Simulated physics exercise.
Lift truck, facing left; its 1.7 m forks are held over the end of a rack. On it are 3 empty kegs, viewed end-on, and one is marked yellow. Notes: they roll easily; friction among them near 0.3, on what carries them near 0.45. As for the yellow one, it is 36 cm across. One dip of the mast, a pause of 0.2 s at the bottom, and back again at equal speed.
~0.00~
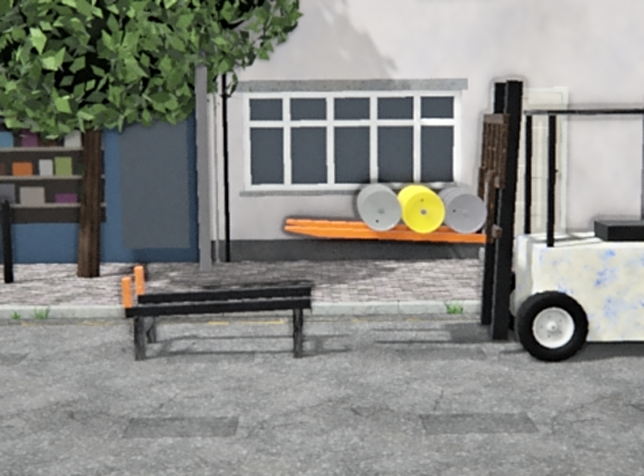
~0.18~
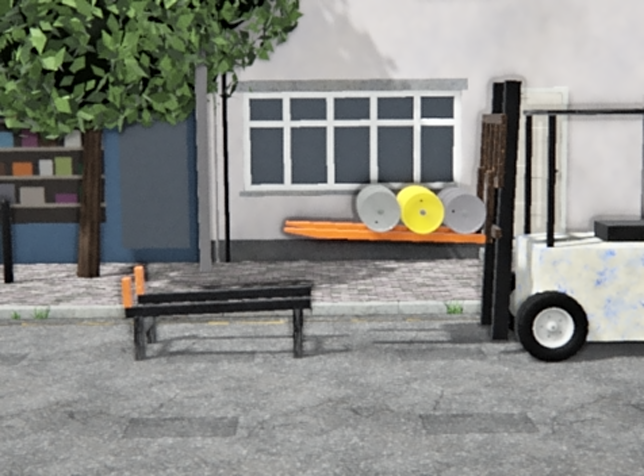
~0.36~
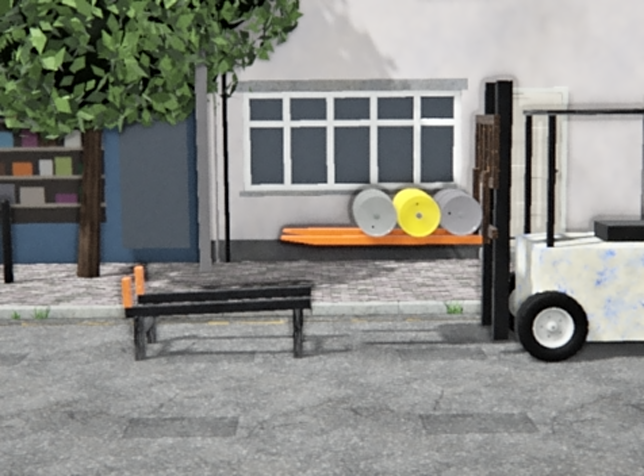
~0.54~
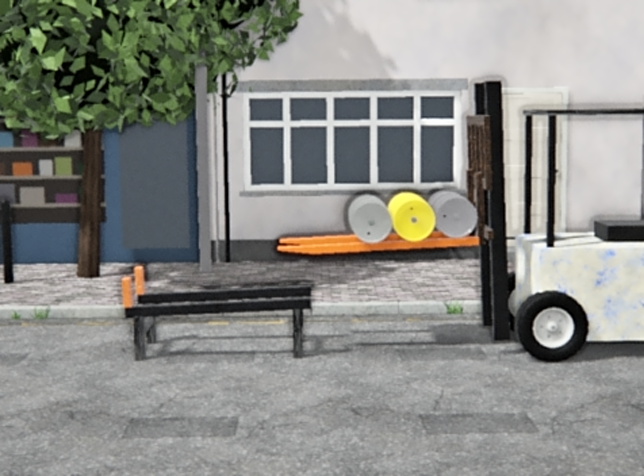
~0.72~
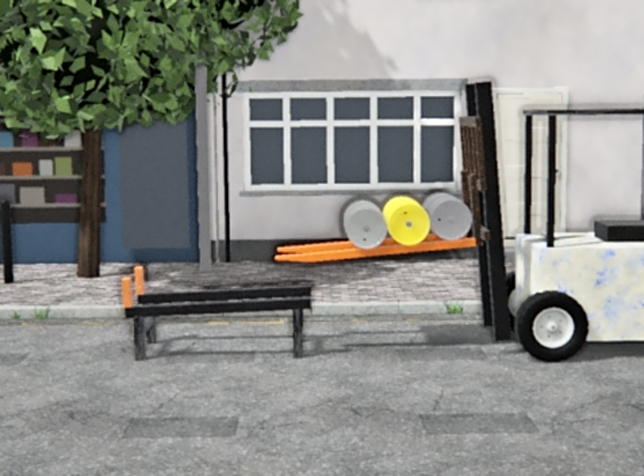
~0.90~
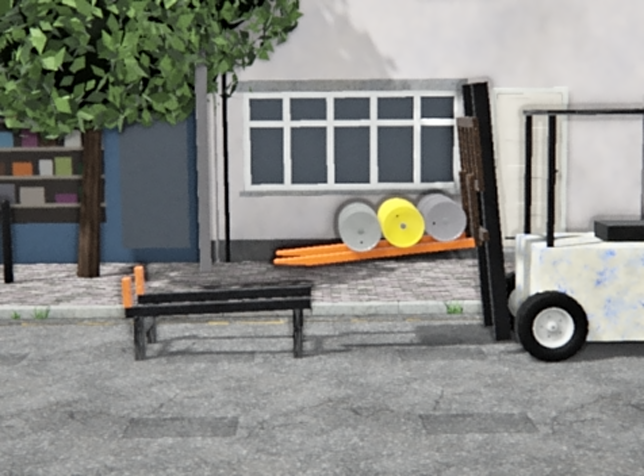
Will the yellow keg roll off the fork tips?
It ends up on the forks.
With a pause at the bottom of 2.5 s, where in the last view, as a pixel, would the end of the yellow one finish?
I'd put it somewhere near (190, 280).
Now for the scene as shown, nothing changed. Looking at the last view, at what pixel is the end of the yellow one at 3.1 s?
Around pixel (332, 209).
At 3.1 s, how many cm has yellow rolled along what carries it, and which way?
Yellow has moved 80 to the left.
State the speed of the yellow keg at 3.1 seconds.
0.0 m/s, roughly.
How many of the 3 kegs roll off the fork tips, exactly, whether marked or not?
The answer is 0.
By 3.1 s, yellow is on the forks, 40 cm from the tips; 0 gone from the forks.
Finally (6.1 s), yellow is on the forks, 115 cm from the tips; 0 gone from the forks.
